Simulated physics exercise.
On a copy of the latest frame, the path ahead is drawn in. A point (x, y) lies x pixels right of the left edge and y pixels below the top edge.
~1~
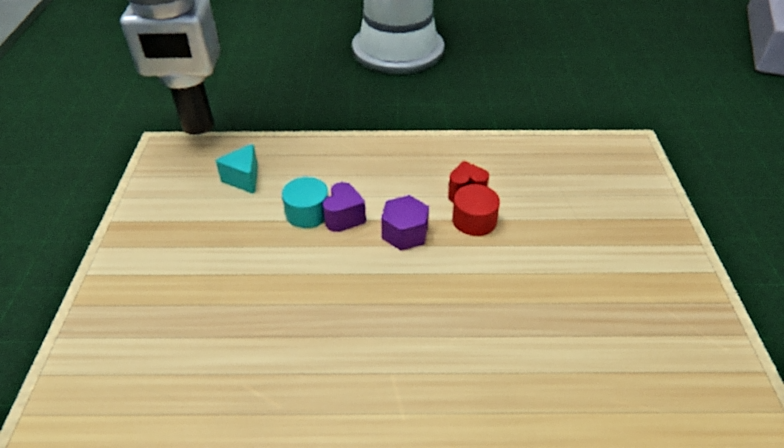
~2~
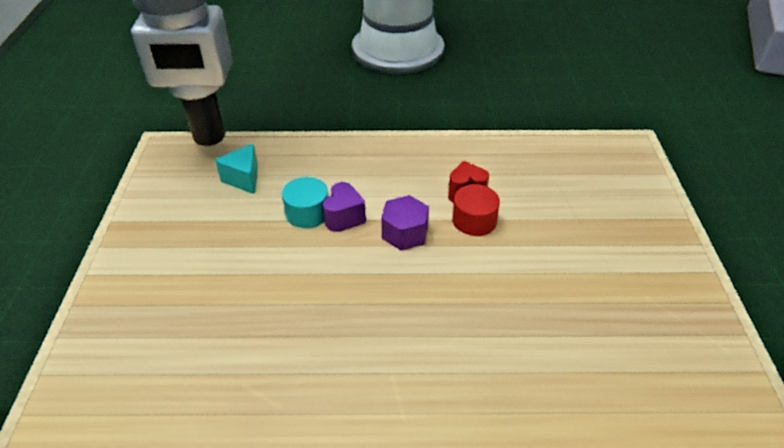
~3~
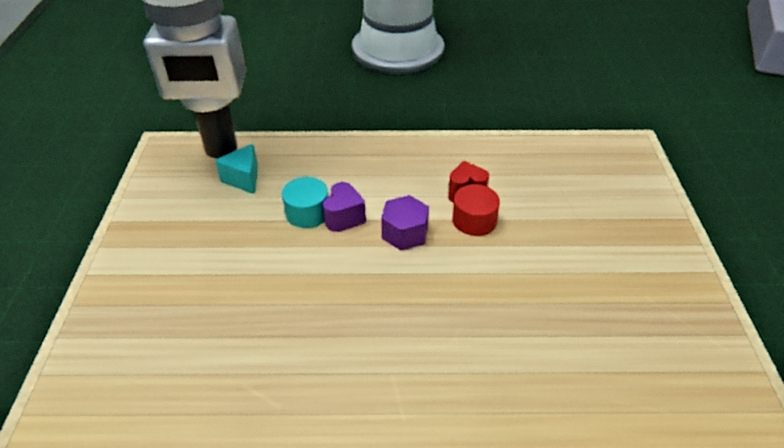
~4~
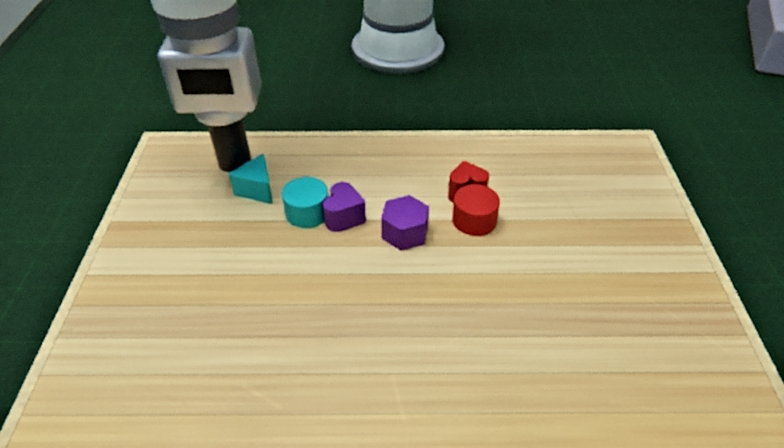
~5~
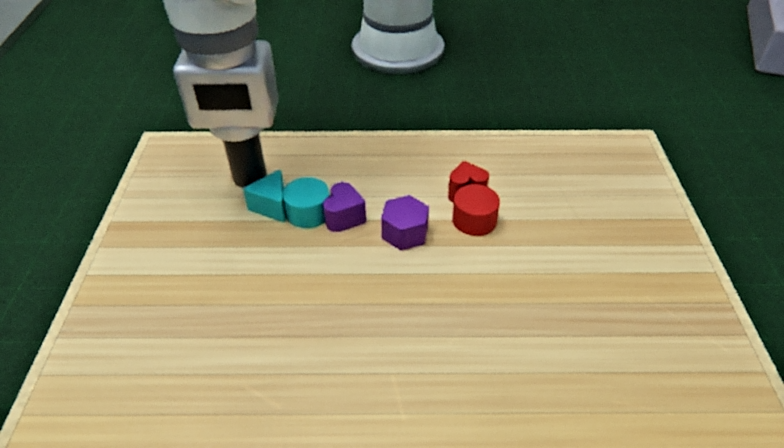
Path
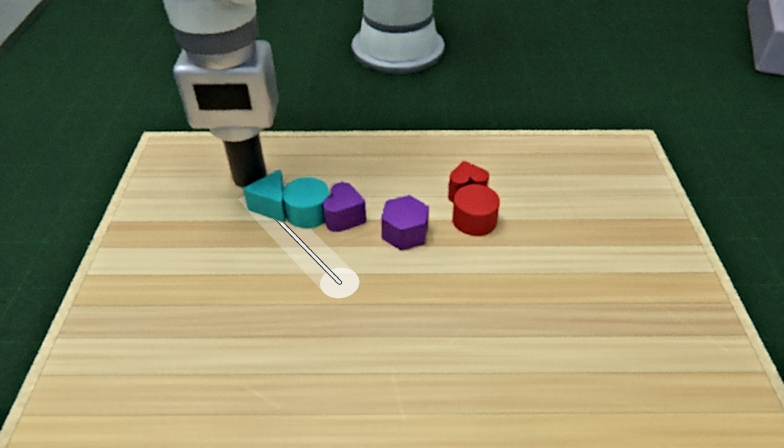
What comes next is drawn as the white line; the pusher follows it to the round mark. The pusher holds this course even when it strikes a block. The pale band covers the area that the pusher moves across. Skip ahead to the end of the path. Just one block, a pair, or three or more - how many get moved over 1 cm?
I'd say three or more blocks get shifted by more than about 1 cm.
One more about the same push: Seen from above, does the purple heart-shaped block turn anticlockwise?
I believe so.
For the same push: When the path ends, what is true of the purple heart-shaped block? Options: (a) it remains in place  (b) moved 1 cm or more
b (moved 1 cm or more)
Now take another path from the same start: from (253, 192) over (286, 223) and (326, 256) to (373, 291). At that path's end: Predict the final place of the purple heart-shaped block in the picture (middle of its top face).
I expect it at (379, 190).
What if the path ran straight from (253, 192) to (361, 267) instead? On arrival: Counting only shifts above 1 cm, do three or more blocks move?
Answer: Yes.
The drawn path runs in a line from (253, 192) to (340, 283).
The first path, step by step. One third of the way, pusher (276, 205); turquoise triangular piece (293, 217); turquoise cylinder (329, 202); purple heart-shaped block (367, 197), turned 25° anticlockwise.
Two thirds of the way, pusher (306, 236); turquoise triangular piece (333, 245), turned 25° anticlockwise; turquoise cylinder (342, 207); purple heart-shaped block (376, 193), turned 45° anticlockwise.
At the end, pusher (338, 268); turquoise triangular piece (368, 279), turned 25° anticlockwise; turquoise cylinder (342, 207); purple heart-shaped block (376, 193), turned 45° anticlockwise; purple six-sided block not moved.
